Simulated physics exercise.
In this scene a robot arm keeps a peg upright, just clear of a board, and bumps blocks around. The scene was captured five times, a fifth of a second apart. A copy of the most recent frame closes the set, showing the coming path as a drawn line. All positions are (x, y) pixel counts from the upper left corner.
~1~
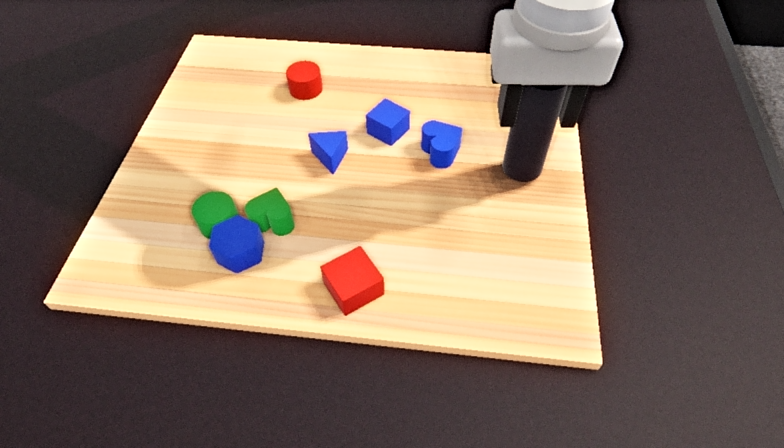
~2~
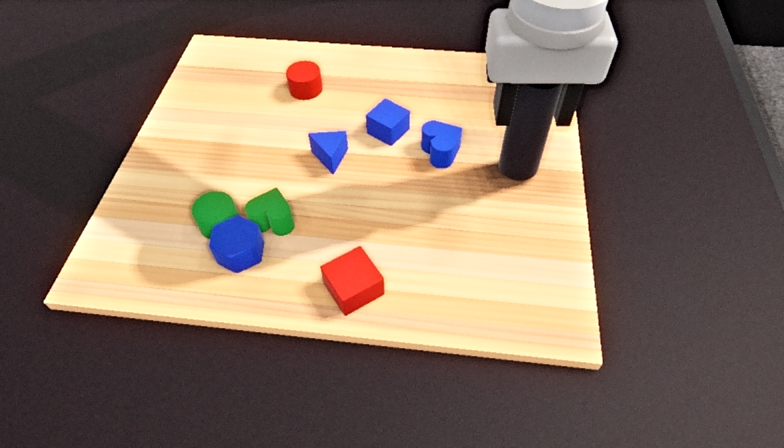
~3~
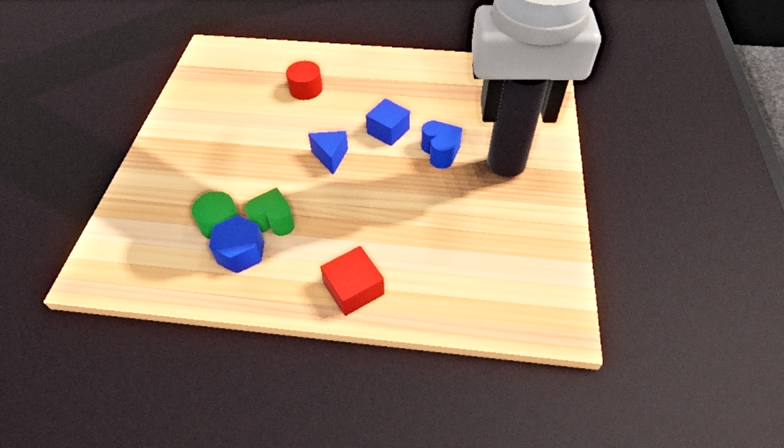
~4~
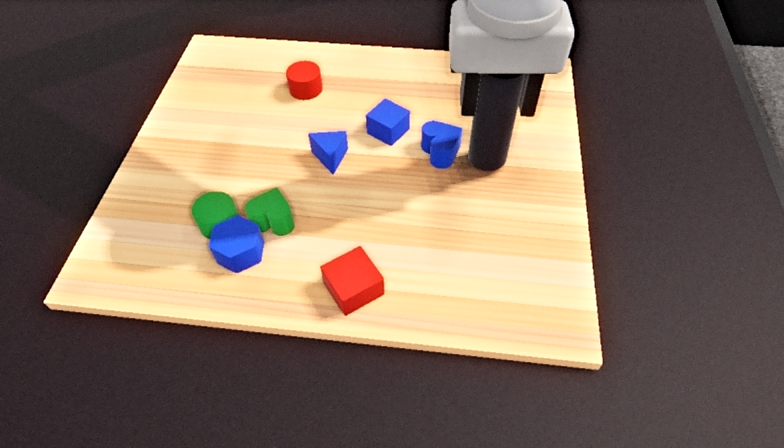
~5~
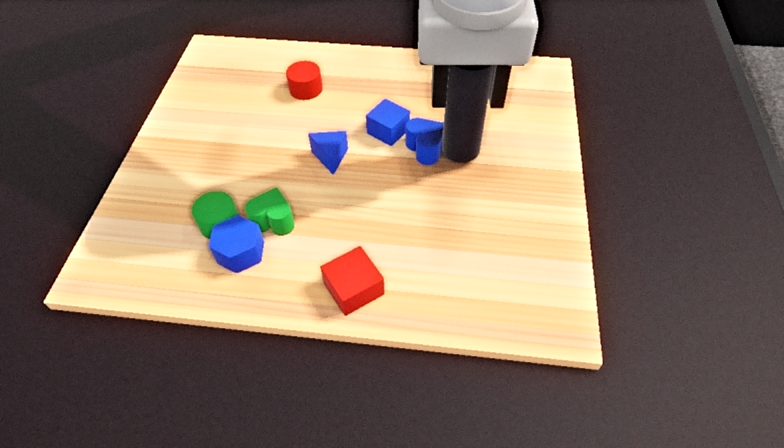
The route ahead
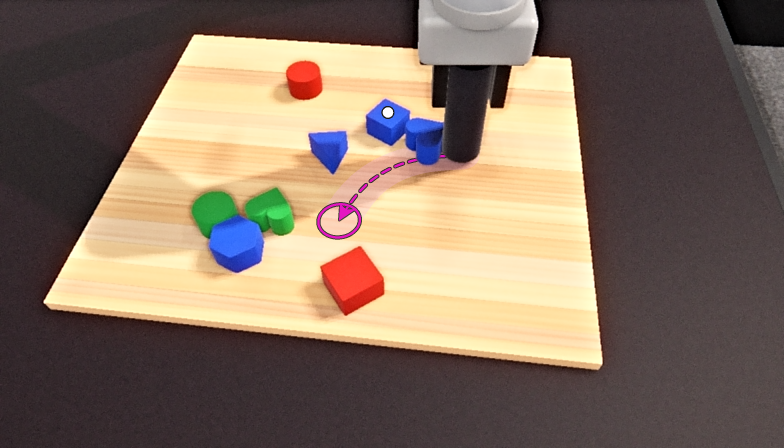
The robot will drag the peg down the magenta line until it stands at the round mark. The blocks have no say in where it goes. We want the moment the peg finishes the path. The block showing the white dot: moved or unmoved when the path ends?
It leaves its spot.
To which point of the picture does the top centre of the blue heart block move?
The blue heart block ends near (368, 129).
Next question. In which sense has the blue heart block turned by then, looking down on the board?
From overhead, clockwise.
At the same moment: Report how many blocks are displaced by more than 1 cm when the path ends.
It shifts two blocks.
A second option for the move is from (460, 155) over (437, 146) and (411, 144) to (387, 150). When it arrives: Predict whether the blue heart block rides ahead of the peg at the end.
Expect to find it ahead of the peg.
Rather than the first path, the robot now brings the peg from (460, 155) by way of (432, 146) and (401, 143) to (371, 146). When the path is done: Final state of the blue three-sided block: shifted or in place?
By the last moment of the path, the blue three-sided block has shifted.
The drawn path runs from (460, 155) via (410, 161) and (368, 184), ending at (339, 220); the dot is on the blue square.
What follows on the original path. One third of the way, peg at (410, 156); blue square at (367, 103), turned 35° clockwise; blue heart block at (378, 128), turned 35° clockwise.
Two thirds of the way, peg at (367, 178); blue square at (366, 102), turned 40° clockwise; blue heart block at (368, 129), turned 50° clockwise.
At the end, peg at (338, 215); blue three-sided block not moved; blue square at (366, 102), turned 40° clockwise; blue heart block at (368, 129), turned 50° clockwise.
